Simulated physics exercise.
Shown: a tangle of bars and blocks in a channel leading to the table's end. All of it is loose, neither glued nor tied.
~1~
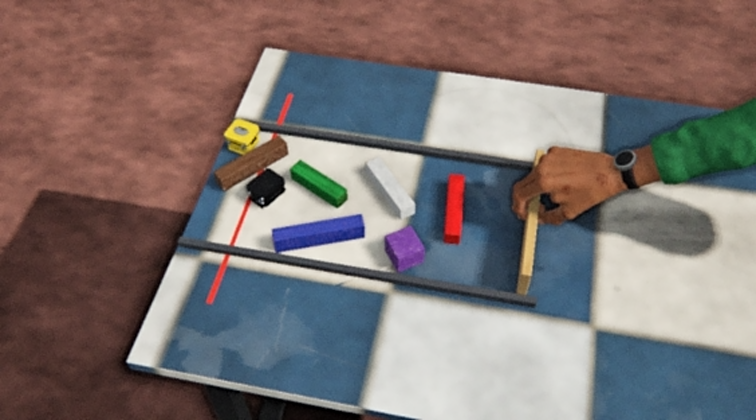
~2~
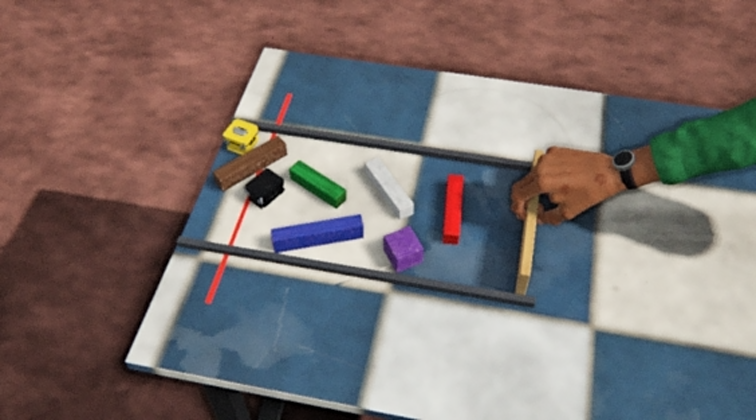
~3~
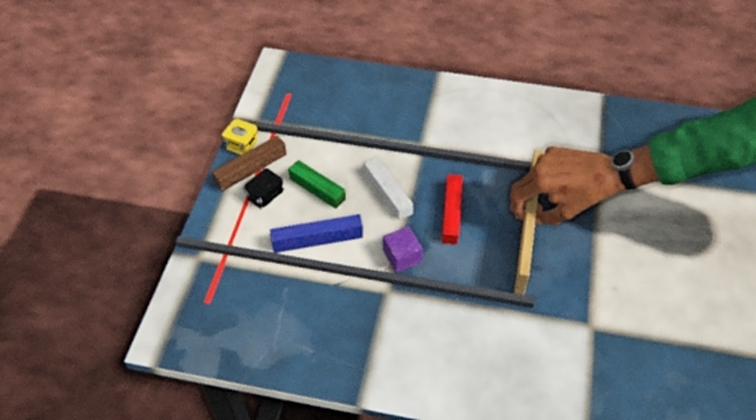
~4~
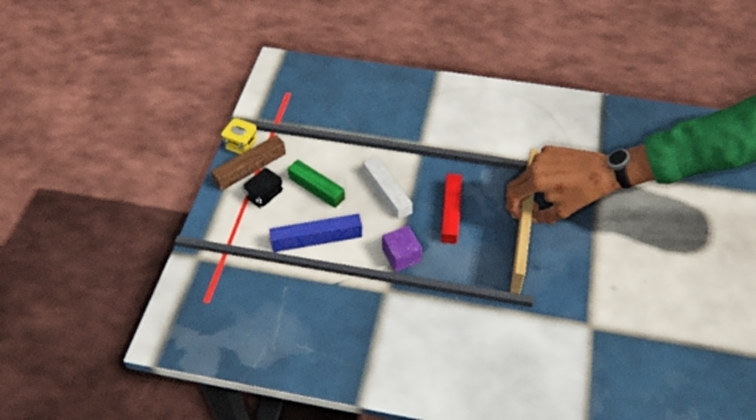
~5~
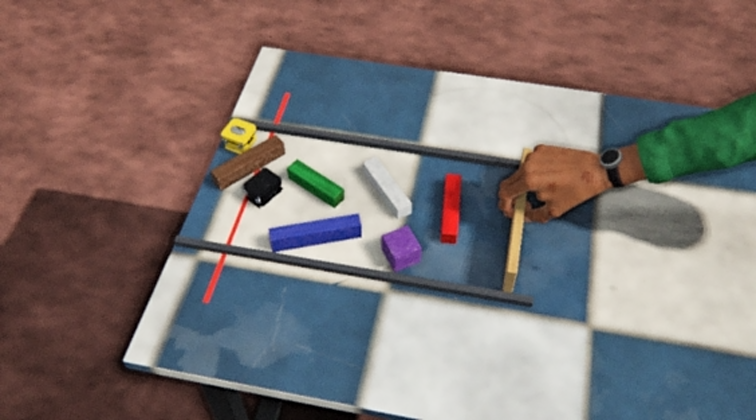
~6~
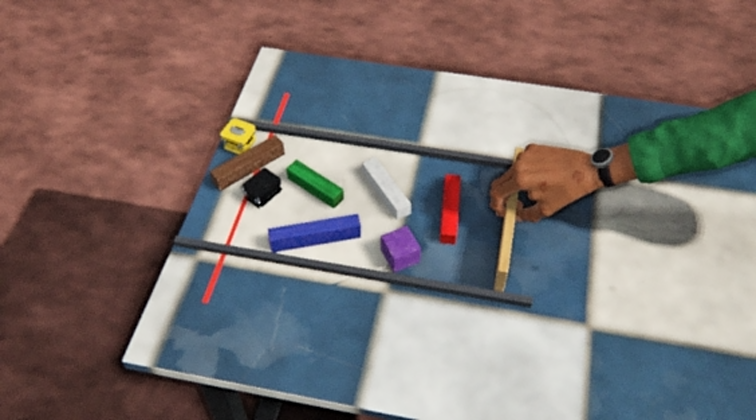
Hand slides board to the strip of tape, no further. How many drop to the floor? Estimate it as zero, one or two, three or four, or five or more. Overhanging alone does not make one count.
Expect a modest handful, three or four, to go down.
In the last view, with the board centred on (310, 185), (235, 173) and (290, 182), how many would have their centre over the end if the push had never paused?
Place by place: 0, 5 and 0.
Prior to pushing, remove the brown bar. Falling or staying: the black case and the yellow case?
So the black case goes down and the yellow case goes down.
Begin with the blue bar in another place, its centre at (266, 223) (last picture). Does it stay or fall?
From that start it falls away.
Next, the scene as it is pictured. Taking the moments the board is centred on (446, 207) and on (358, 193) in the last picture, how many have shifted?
1 by the first point, 5 by the second.
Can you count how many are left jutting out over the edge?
The answer comes to 1.
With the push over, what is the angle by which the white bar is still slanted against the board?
It sits some 0° out of line.
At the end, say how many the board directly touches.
Number: 2.
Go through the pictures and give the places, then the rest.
The first picture shows yellow case (243, 138); brown bar (252, 163); black case (267, 189); board (531, 220); tape (254, 188).
The second picture shows brown bar (251, 163); board (530, 220).
The third picture shows black case (265, 189); blue bar (317, 234).
The fourth picture shows yellow case (240, 137); green stick (316, 184).
The fifth picture shows brown bar (249, 162); white bar (386, 187).
The sixth picture shows yellow case (239, 138); brown bar (248, 163); black case (263, 189); board (509, 217); tape (250, 187).
Early on, none off yet; yellow case at rest near (239, 138); brown bar at rest near (248, 163); black case at rest near (263, 189).
A while later, none off yet; yellow case at rest near (239, 138); brown bar moving near (244, 159); black case moving near (257, 191).
Finally, the number that fall off is three or four; lost, black case, brown bar and yellow case.
